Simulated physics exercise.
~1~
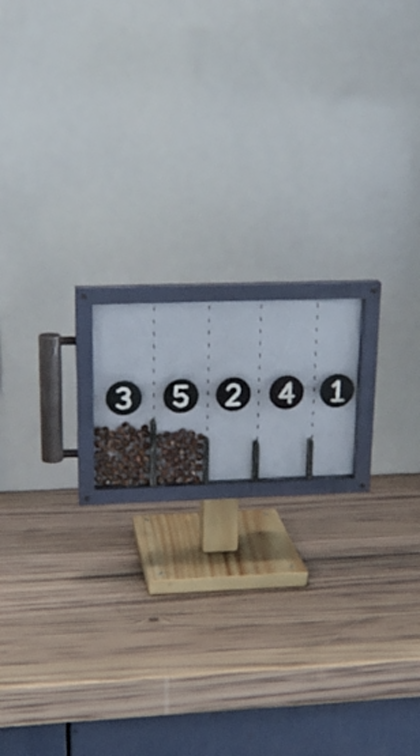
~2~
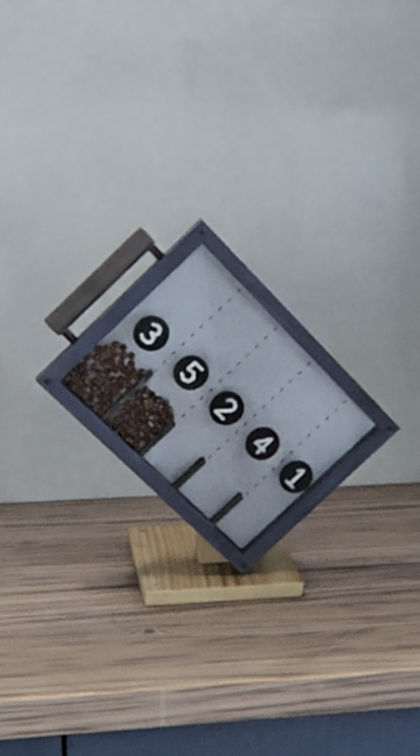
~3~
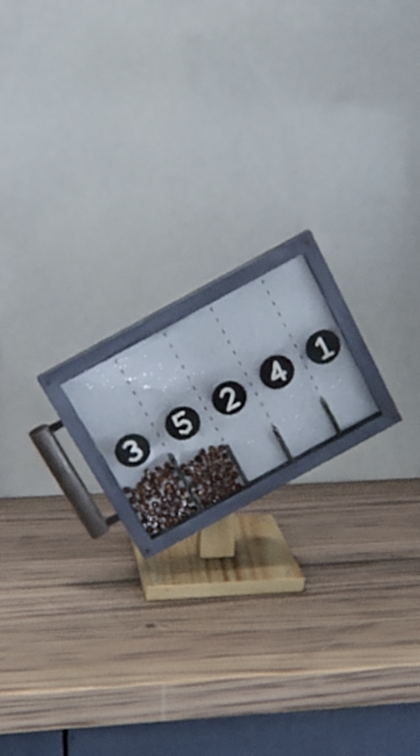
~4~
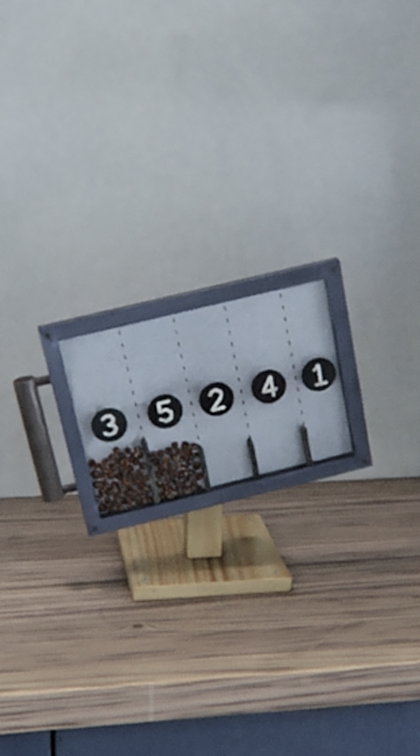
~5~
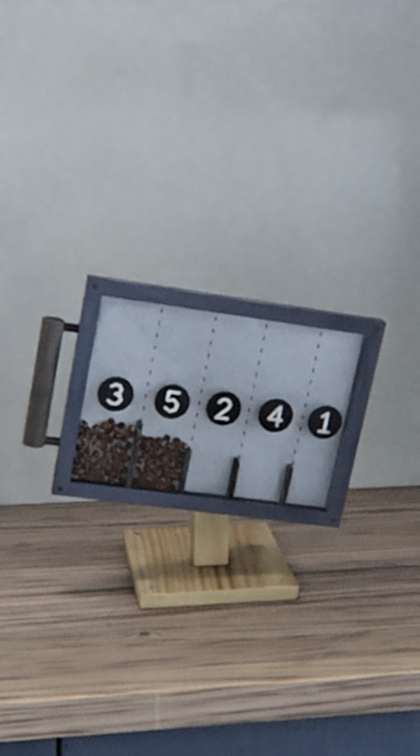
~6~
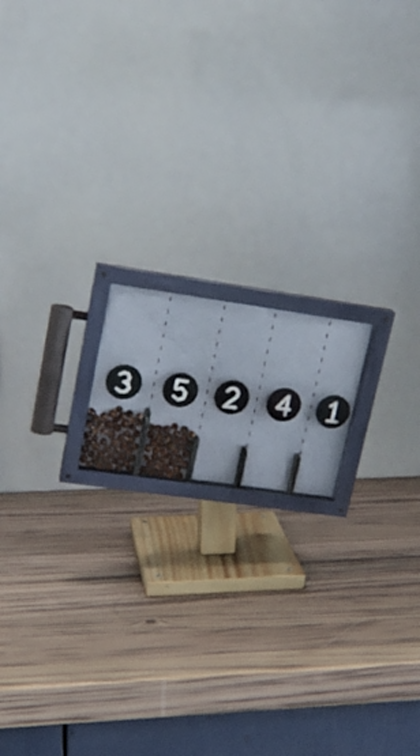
Framed shadow box of dark beads tilting steeply clockwise, swinging back anticlockwise, then resting slightly clockwise, beads still in the two left strips.
